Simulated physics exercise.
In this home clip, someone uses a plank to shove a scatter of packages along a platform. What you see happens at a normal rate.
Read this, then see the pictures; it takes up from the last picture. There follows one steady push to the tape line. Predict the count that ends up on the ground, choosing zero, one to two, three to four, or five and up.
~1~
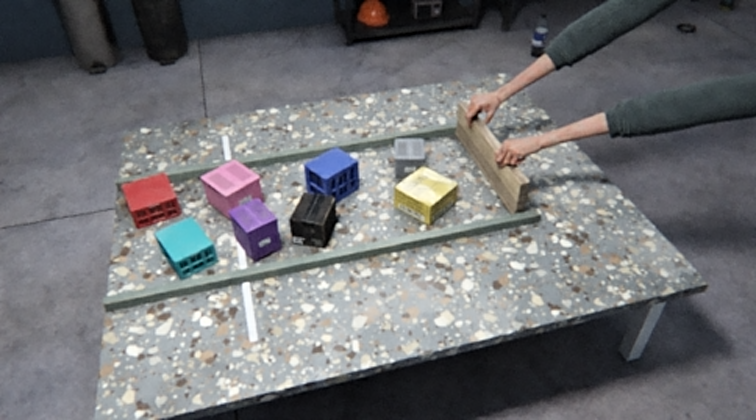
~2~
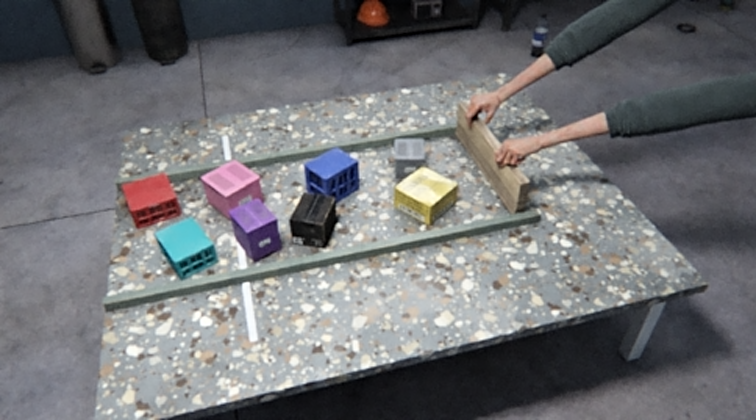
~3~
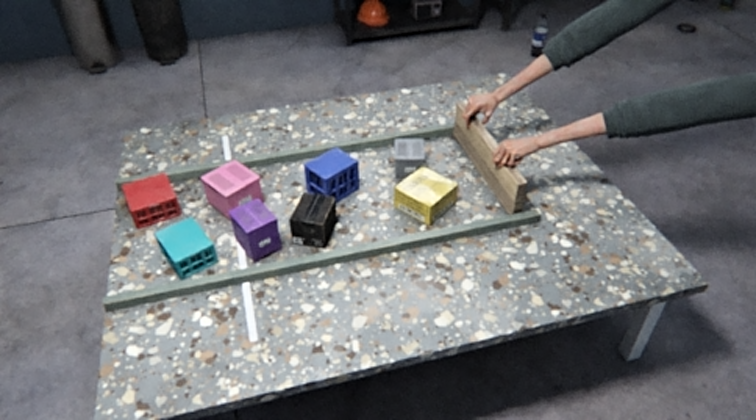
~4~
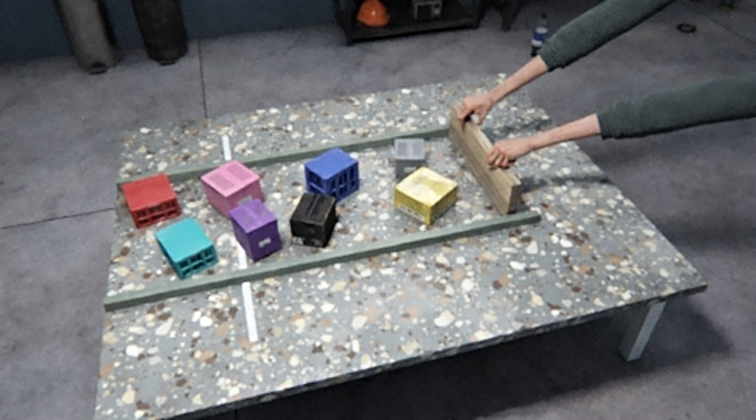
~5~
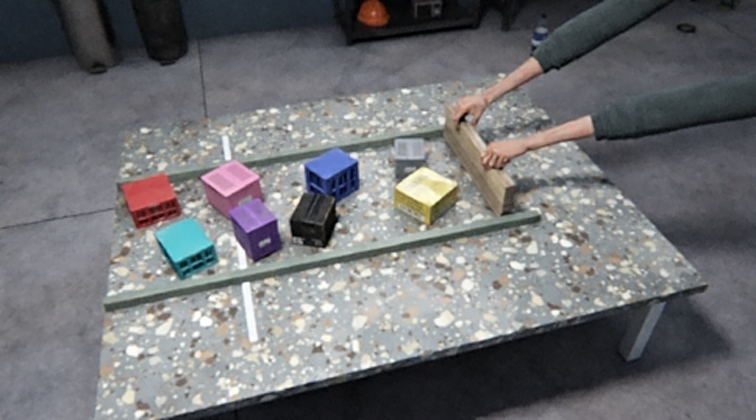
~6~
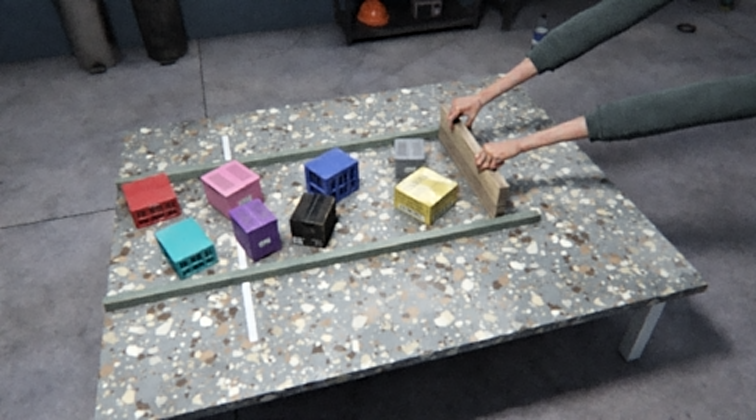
In the end, the drop-off count sits at one or a two.
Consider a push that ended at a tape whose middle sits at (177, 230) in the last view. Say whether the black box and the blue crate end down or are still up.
Here's how it goes: The black box stays where it is, and the blue crate stays where it is.
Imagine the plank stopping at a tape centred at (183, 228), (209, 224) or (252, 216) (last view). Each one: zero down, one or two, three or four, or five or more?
Going through the places as listed, I'd say three or four, then three or four, then one to two.
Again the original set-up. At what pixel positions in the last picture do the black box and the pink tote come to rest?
First object about (173, 256); second object about (133, 199).
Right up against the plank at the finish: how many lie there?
At rest, 2 are in contact.
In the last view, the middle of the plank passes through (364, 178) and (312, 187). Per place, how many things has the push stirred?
Respectively 4 and 7.
Soon after, none off yet; red crate at rest near (152, 200); turquoise crate at rest near (187, 248); pink tote at rest near (233, 191).
In the end, the number that fall off is one or two; gone, turquoise crate and red crate.
